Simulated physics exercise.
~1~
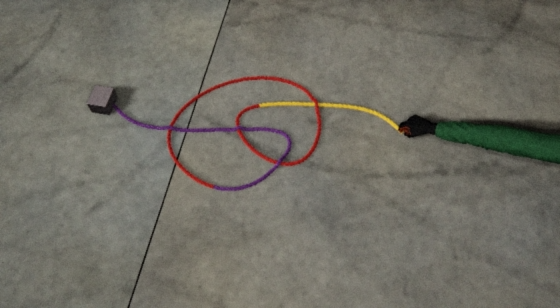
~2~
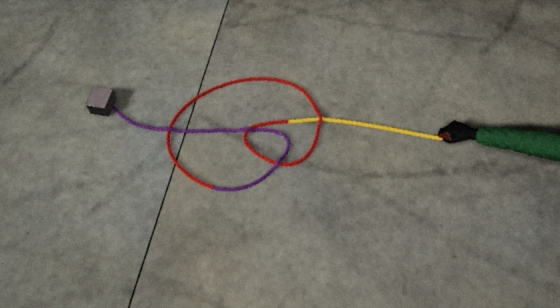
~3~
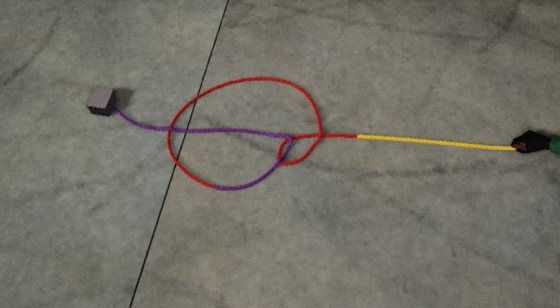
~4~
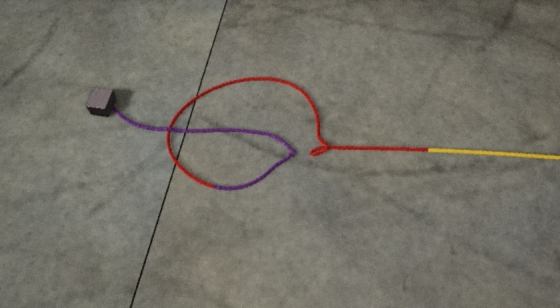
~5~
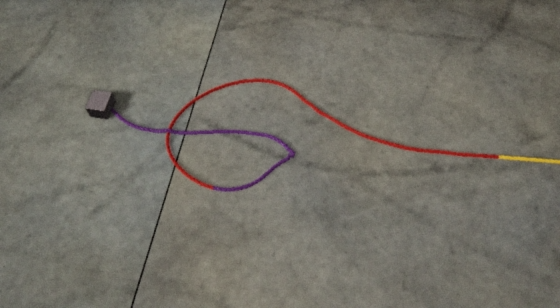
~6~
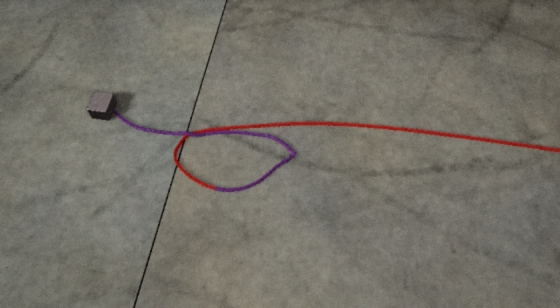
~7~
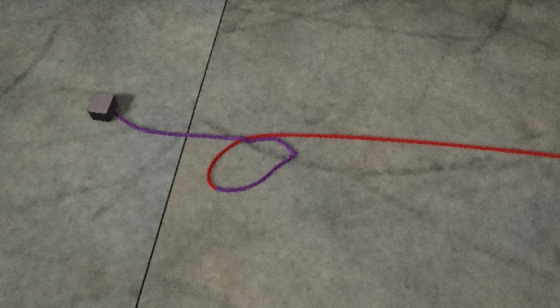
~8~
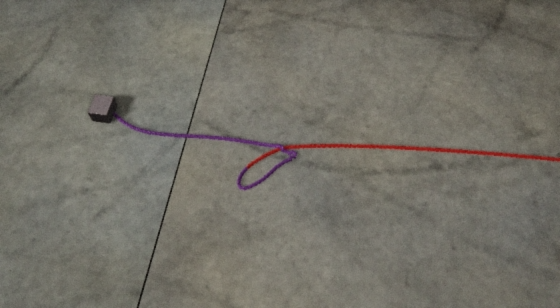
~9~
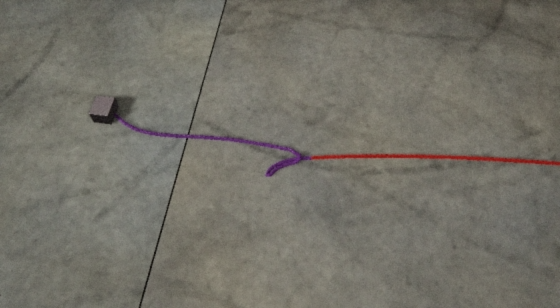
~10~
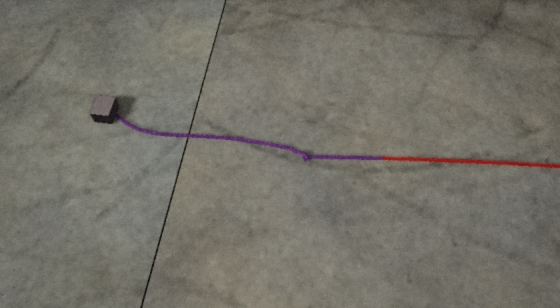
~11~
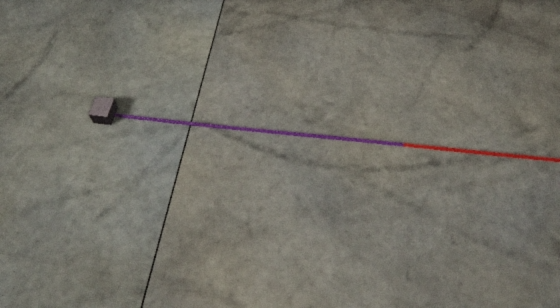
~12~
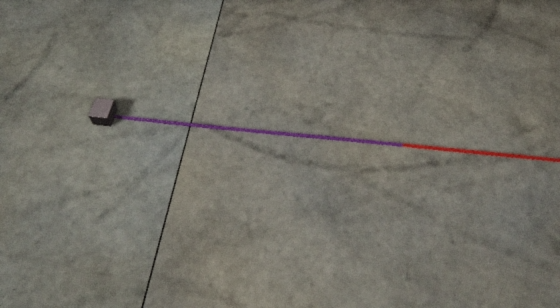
A rope in purple, red and yellow sections lies looped on a grey floor, its left end fixed to a small block, as a dark-gloved, green-sleeved arm draws the right end out of view; the loops shrink and slip free, leaving the rope straight and unknotted.
